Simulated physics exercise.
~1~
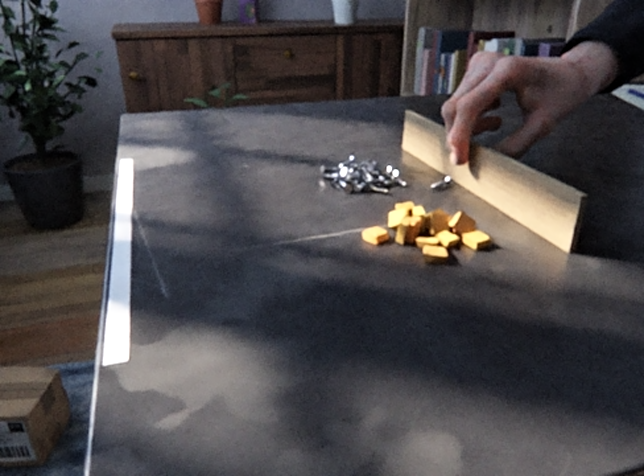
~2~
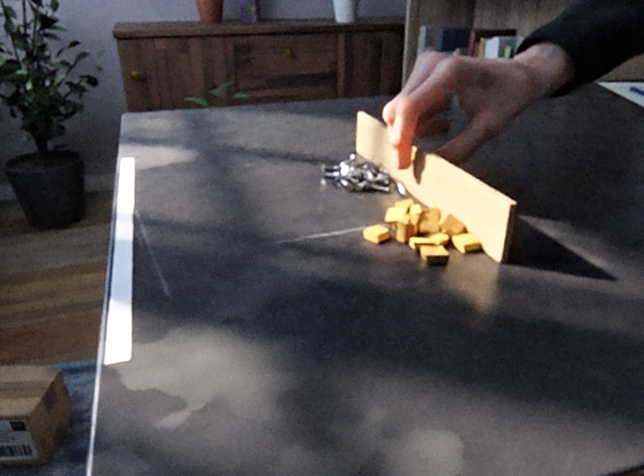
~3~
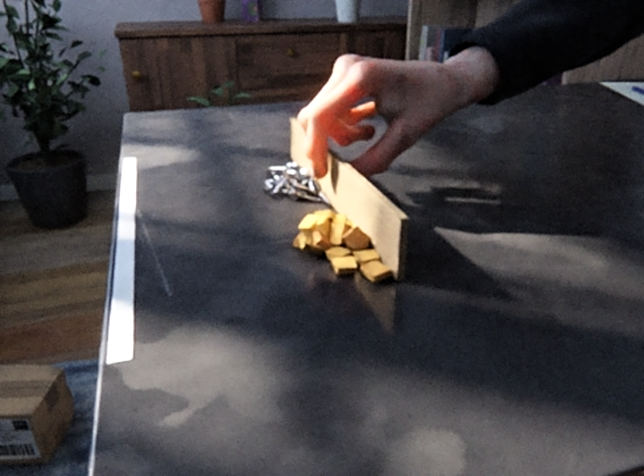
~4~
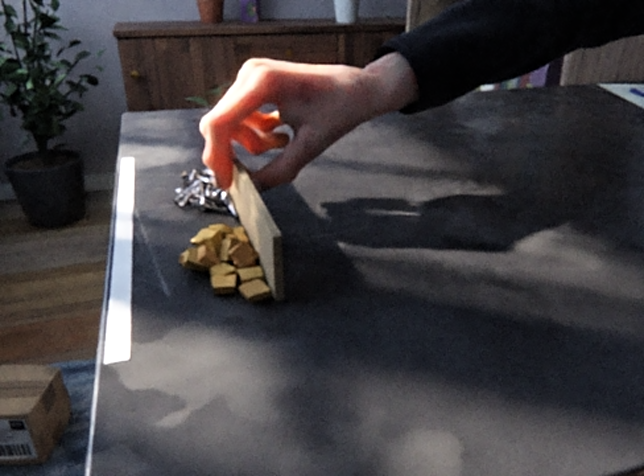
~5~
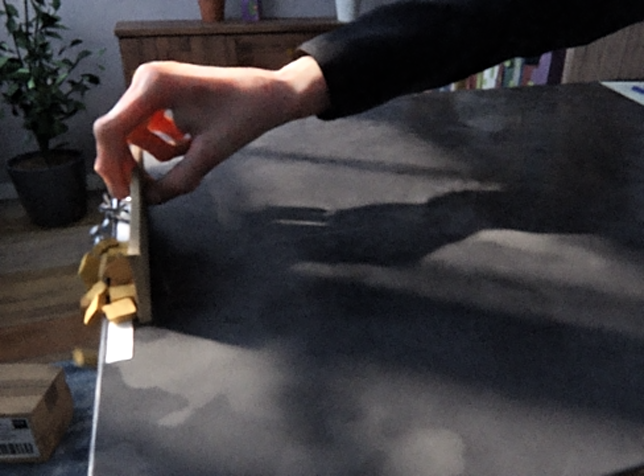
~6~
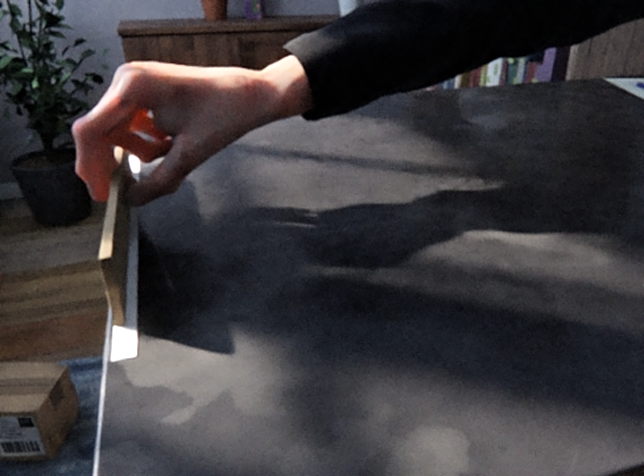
A hand slides an upright board left, pushing orange and silver piles off the table.
